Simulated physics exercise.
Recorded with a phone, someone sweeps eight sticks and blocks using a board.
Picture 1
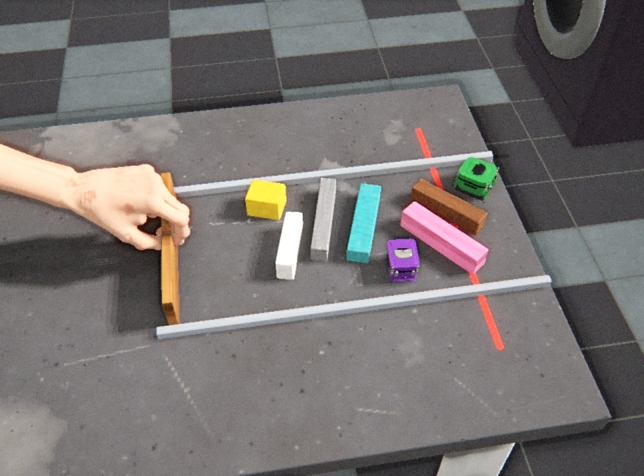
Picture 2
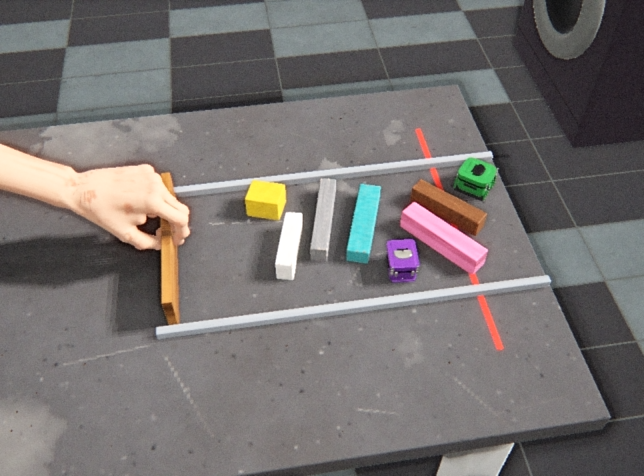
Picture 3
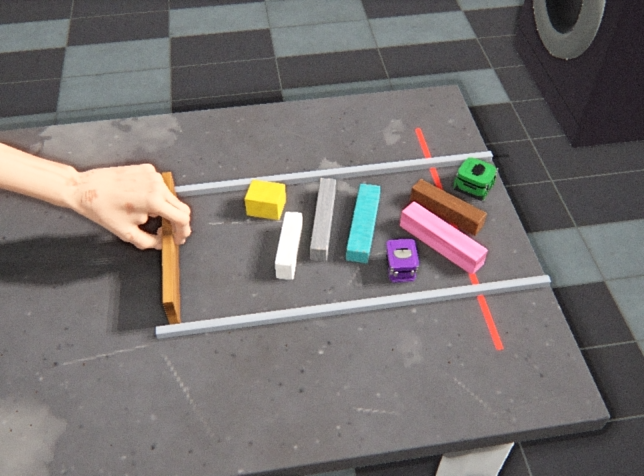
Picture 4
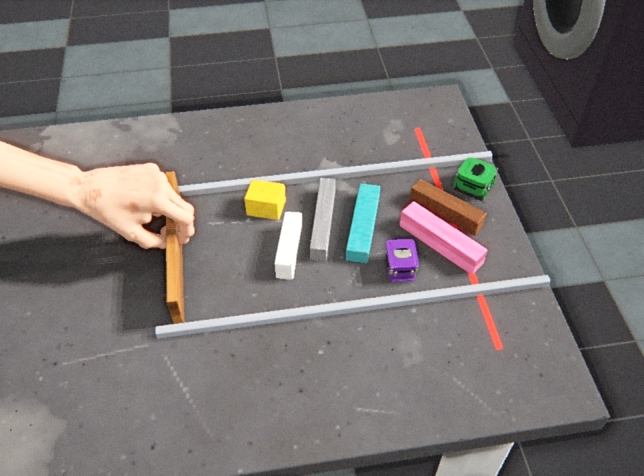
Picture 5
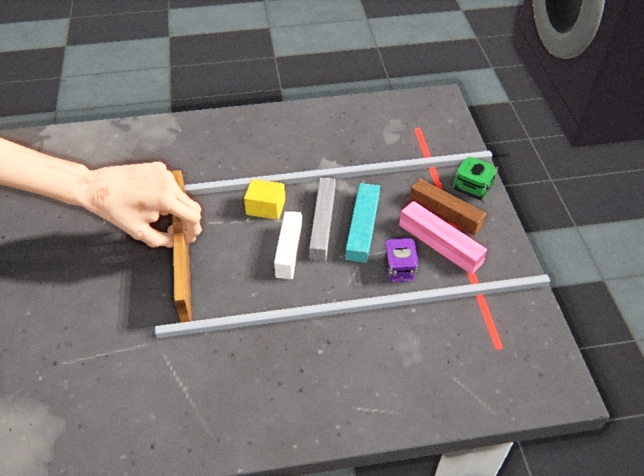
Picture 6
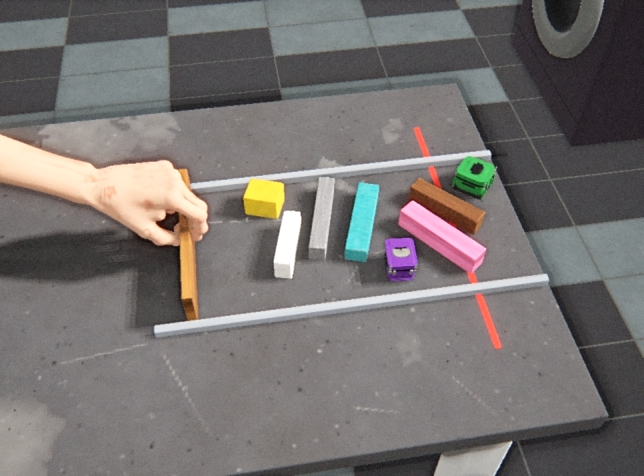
On a dark tabletop, a hand slowly sliding an upright wooden board slightly right between two rails, toward unmoving coloured blocks.
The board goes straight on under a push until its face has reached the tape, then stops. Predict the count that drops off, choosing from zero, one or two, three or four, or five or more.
The count is one or two.
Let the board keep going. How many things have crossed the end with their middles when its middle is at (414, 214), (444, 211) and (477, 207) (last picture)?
0, 2, 4.
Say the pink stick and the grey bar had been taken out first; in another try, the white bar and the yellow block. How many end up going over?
Result: 0 in the first case, with 1 in the second.
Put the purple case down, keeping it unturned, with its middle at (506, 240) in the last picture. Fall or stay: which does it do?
In the end the purple case slides off.
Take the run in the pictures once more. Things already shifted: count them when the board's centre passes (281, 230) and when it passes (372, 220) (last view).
2 at one spot and 7 at the other.
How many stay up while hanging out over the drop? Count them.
In total, 2 of them.
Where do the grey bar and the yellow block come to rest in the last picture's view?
Grey bar at (482, 200), yellow block at (453, 172).
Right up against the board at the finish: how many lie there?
Contact count: 3.
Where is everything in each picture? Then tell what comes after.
The first frame shows green case (476, 178); brown bar (448, 207); pink stick (443, 237); board (170, 246); tape (454, 224).
The second frame shows brown bar (448, 207); turquoise bar (364, 222).
The third frame shows pink stick (442, 237); white bar (289, 245).
The fourth frame shows green case (475, 178); board (175, 245).
The fifth frame shows brown bar (447, 207); yellow block (265, 199).
The sixth frame shows green case (474, 177); brown bar (446, 206); pink stick (441, 236); board (187, 242); tape (452, 223).
A little later, none off yet; green case at rest near (474, 177); brown bar at rest near (446, 206); pink stick at rest near (441, 236).
Next, none off yet; green case at rest near (474, 177); brown bar shifted a little near (467, 208); pink stick shifted a little near (467, 237).
When it is over, the number that fall off is one or two; down, brown bar and green case.
